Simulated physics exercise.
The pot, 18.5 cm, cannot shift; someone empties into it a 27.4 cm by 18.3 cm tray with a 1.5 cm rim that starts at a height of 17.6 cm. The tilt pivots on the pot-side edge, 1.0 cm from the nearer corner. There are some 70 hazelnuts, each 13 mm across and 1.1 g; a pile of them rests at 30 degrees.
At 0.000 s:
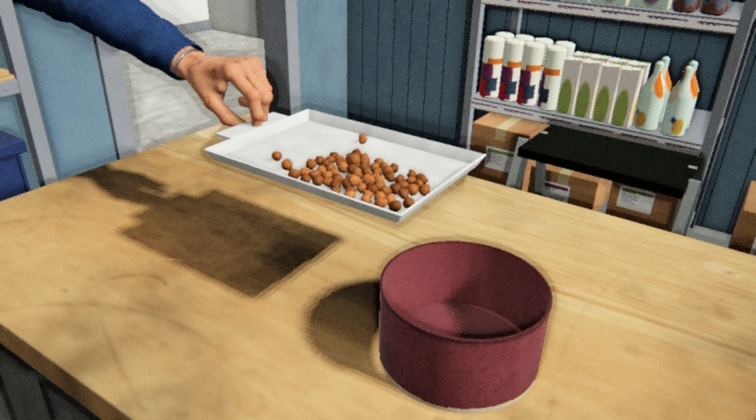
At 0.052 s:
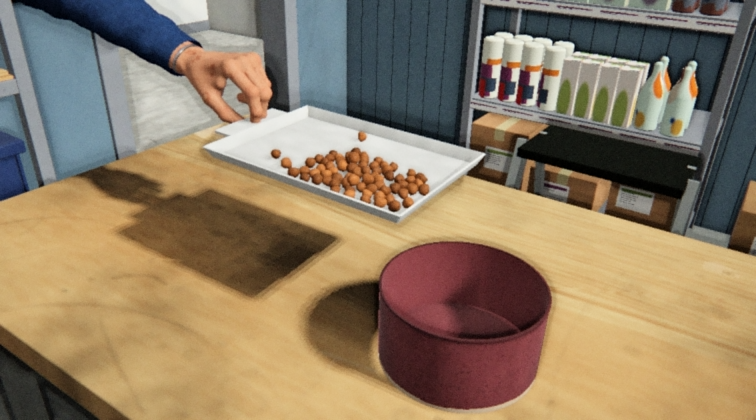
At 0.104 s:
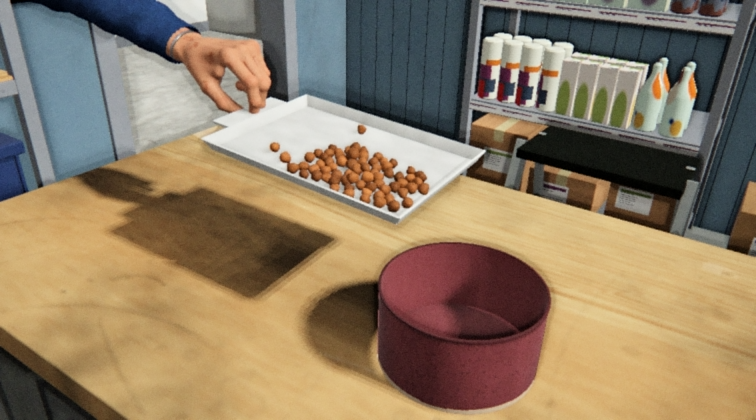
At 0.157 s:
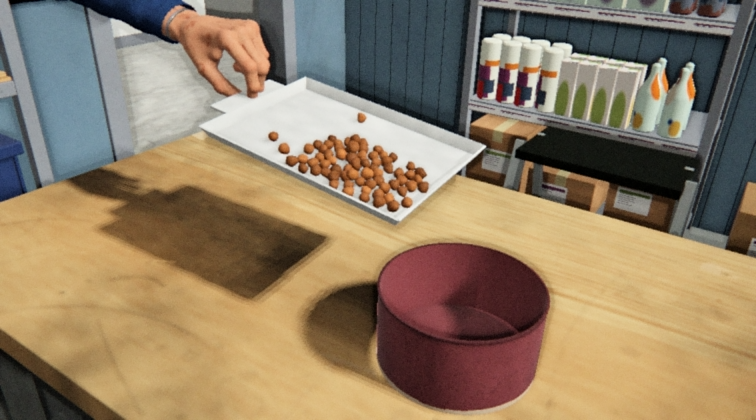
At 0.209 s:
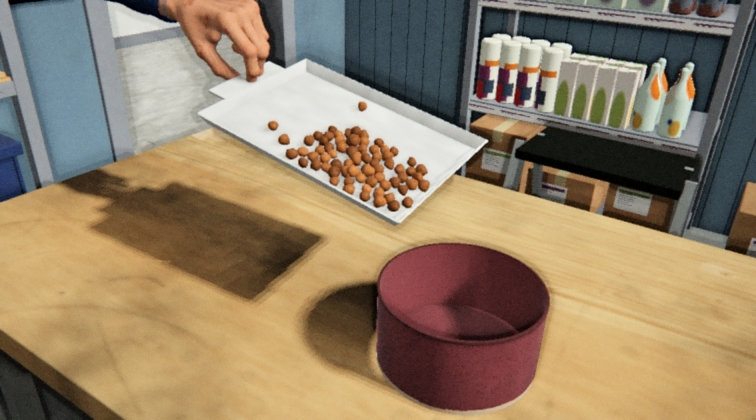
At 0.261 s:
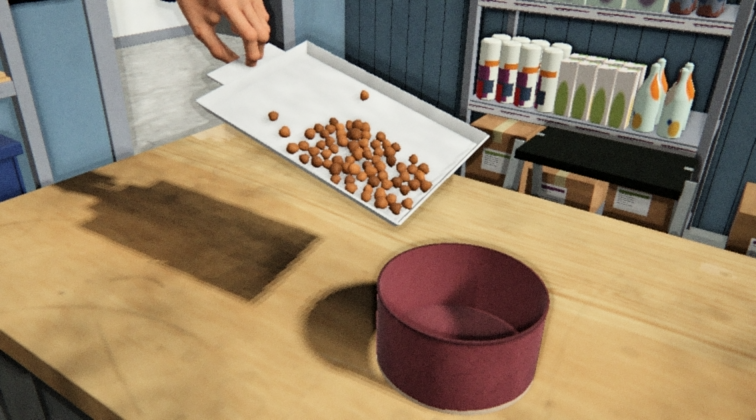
We see a hand holding a white tray of small round brown pieces above a wooden counter near a dark red pot, then steadily raising the handle end so the tray slants down toward the right while the pieces barely shift.
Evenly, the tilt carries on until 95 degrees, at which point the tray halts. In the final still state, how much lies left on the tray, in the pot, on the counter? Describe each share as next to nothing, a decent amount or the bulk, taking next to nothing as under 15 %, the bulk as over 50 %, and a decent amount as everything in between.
Tray - next to nothing; pot - the bulk; counter - a decent amount.
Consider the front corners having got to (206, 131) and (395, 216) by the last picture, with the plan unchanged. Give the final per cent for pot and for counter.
Split: Pot = 20, counter = 80.
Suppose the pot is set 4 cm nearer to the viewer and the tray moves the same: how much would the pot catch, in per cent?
Then roughly 100 percent would land in it.
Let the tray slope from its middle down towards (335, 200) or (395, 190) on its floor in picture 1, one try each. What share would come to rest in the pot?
Near 30 and 100 per cent, in that order.
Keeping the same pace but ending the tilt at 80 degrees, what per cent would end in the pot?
75 %.
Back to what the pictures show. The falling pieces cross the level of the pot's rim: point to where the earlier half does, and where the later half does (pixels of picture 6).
(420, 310) first, (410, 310) later, roughly.
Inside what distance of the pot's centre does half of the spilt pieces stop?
About 28 cm from the centre.
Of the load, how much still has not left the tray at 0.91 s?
About 20 per cent.
Then, at 0.65 s, tilt 56 degrees; the tray holds 95 %, the pot 0 %.
After 0.91 s, tilt 80 degrees; the tray holds 20 %, the pot 40 %.
After 1.28 s, tilt 95 degrees; the tray holds 0 %, the pot 75 %.
At rest (2.2 s), tray 0 %, pot 75 %, counter 25 %.
